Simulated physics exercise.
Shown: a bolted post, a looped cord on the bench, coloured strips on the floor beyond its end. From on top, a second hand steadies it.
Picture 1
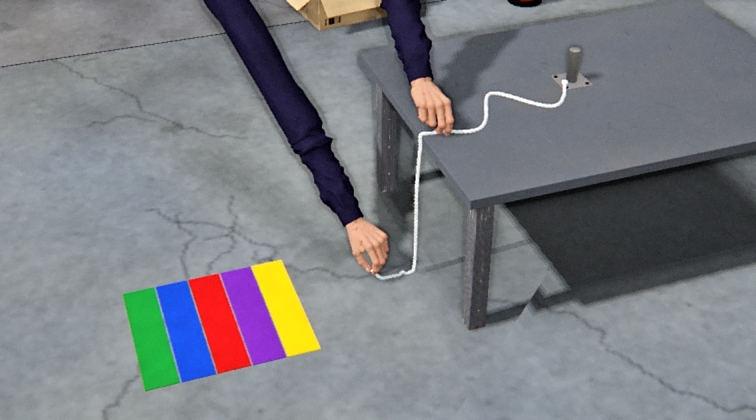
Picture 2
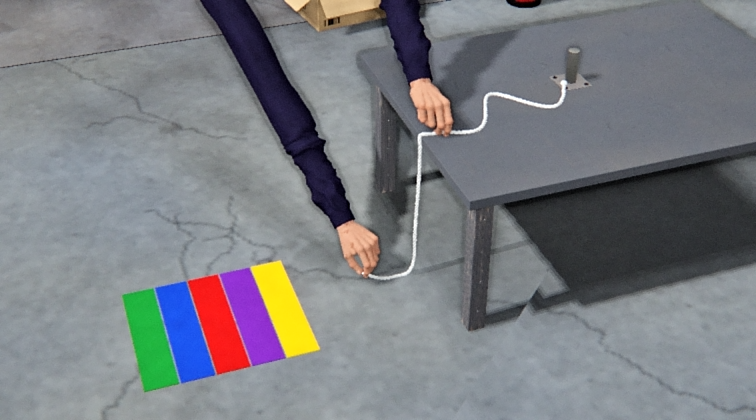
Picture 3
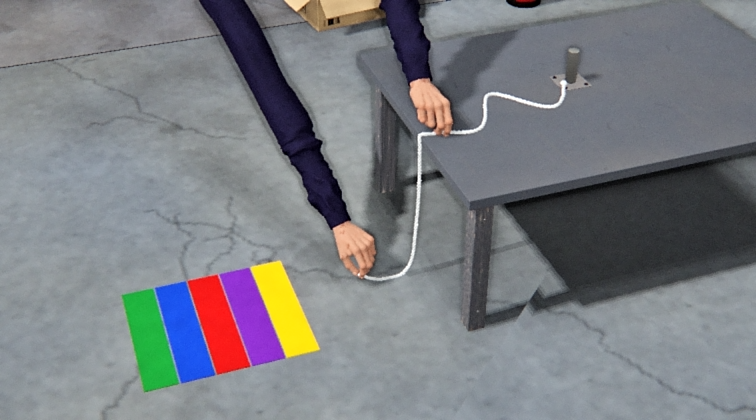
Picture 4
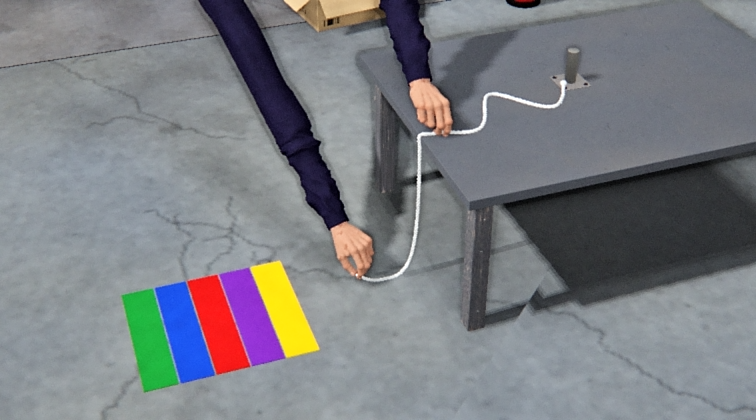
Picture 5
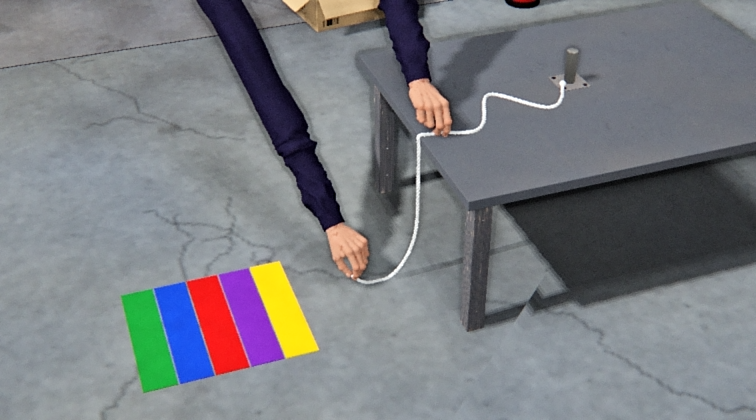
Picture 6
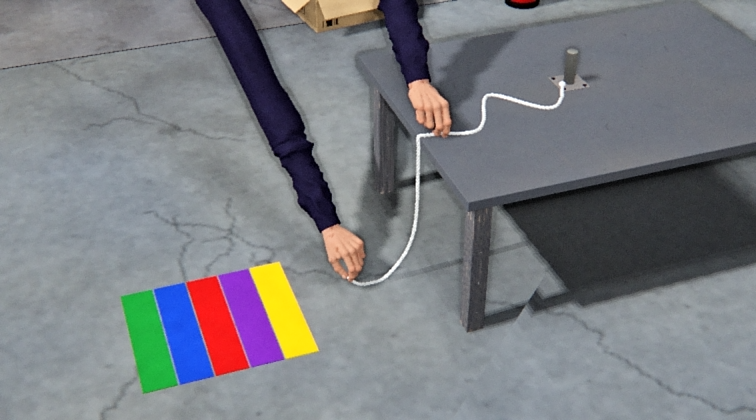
A hand holding the free end of a white cord just above the concrete floor shifts slightly left, toward a panel of coloured strips with yellow nearest. The hanging cord changes from a sharp bend to a smoother curve, while the other hand stays at the grey table's edge.
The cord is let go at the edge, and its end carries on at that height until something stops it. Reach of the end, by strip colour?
Blue.
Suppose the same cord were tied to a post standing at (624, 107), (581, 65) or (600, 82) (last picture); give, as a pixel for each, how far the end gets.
First (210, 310), then (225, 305), and last (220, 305).
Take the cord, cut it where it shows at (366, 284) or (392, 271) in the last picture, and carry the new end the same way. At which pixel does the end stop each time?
In order, roughly (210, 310) and (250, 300).
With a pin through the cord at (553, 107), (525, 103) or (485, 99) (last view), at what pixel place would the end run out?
(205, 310), (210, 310), (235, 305).
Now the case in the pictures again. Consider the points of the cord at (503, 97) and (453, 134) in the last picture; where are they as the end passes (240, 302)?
The first one ends up at (476, 110) and the second one at (405, 168).
Soon after, end near (240, 302); over purple.
Then, end near (202, 310); over red.
At full stretch, end near (180, 315); over blue. It halts on the blue strip.
